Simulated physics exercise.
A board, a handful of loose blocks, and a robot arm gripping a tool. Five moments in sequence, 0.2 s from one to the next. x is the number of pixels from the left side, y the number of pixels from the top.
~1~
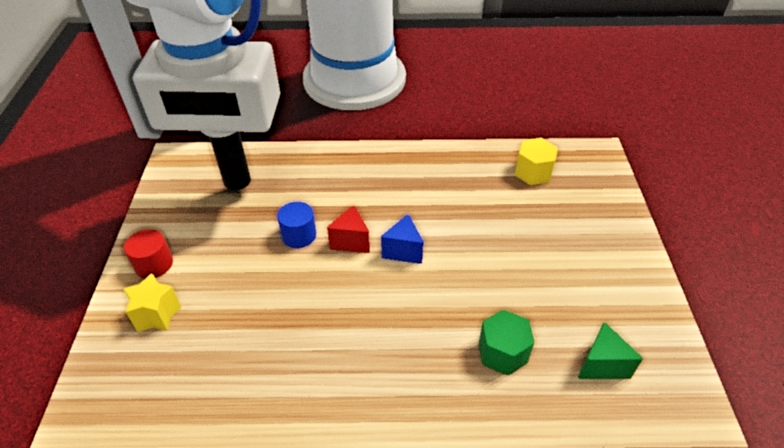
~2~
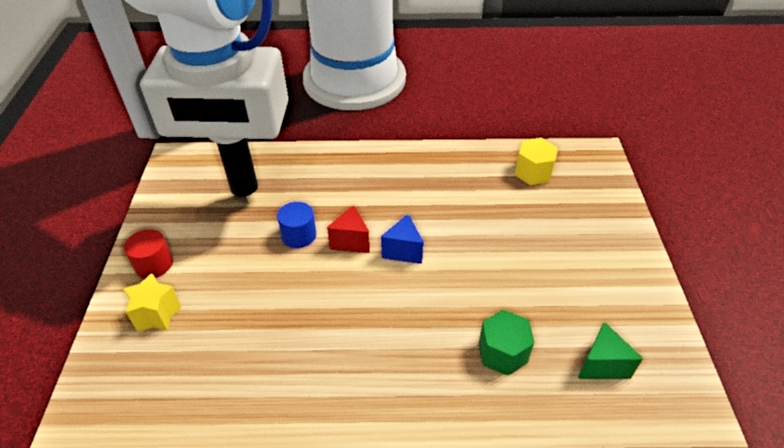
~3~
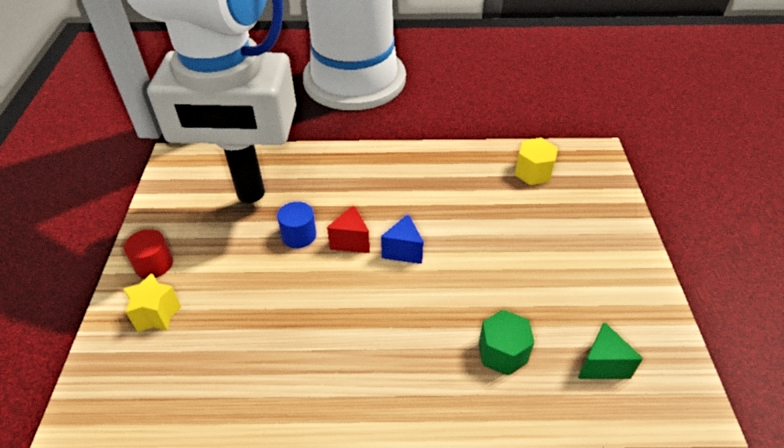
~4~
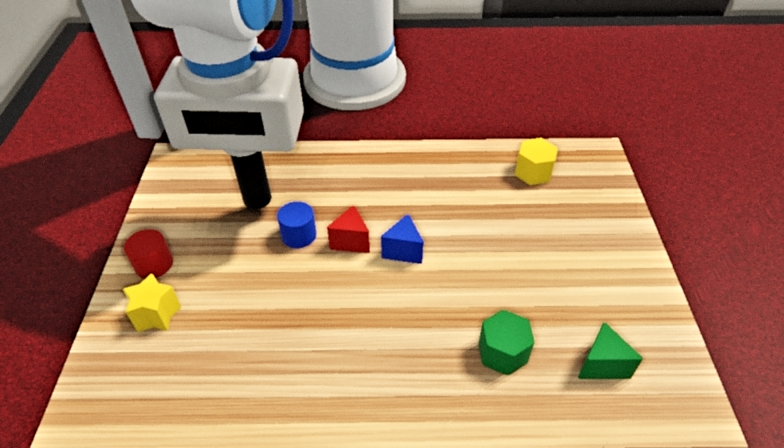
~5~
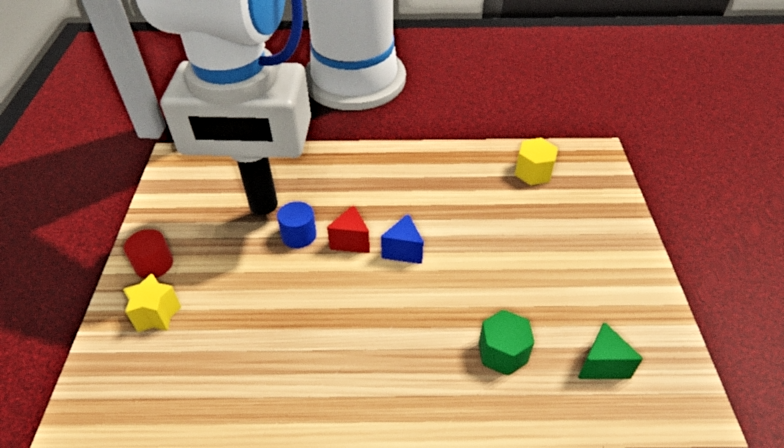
A white robot arm holding a black tool stands at the back left of a striped wooden board on a red surface, seen from above at an angle. A blue cylinder, red triangle and blue triangle sit in a row, with a red cylinder and yellow star left, a yellow hexagon back right, and green blocks front right. The tool slides slightly rightward and forward toward the blue cylinder, while the blocks and camera stay still.
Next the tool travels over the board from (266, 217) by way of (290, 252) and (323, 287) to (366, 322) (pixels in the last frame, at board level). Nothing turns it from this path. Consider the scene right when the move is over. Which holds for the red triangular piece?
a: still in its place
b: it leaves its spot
Answer: B.
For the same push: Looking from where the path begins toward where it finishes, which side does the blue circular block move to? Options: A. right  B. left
The one that fits is B, left.
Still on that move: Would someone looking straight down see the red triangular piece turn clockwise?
In short: No.
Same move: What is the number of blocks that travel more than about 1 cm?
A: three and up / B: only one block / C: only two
C.
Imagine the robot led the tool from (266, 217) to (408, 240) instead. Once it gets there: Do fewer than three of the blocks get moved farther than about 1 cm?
Short answer: No.
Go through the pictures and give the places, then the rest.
Tool tip at (237, 181); block tops, blue circular block at (295, 213); red triangular piece at (350, 221); blue triangular piece at (404, 230), in the first frame.
Tool at (244, 188); blocks unchanged, in the second frame.
Tool at (251, 194); blocks unchanged, in the third frame.
Tool at (258, 200); blocks unchanged, in the fourth frame.
Tool at (264, 205); blue circular block at (295, 213); red triangular piece at (350, 221); blue triangular piece at (404, 230), in the fifth frame.
The first path, step by step. One third of the way, tool at (288, 241); blue circular block at (320, 228); red triangular piece at (357, 221), turned 25° anticlockwise.
Two thirds of the way, tool at (323, 277); blue circular block at (339, 239); red triangular piece at (366, 221), turned 60° anticlockwise.
At the end, tool at (365, 311); blue circular block at (339, 239); red triangular piece at (366, 221), turned 60° anticlockwise; blue triangular piece in place.
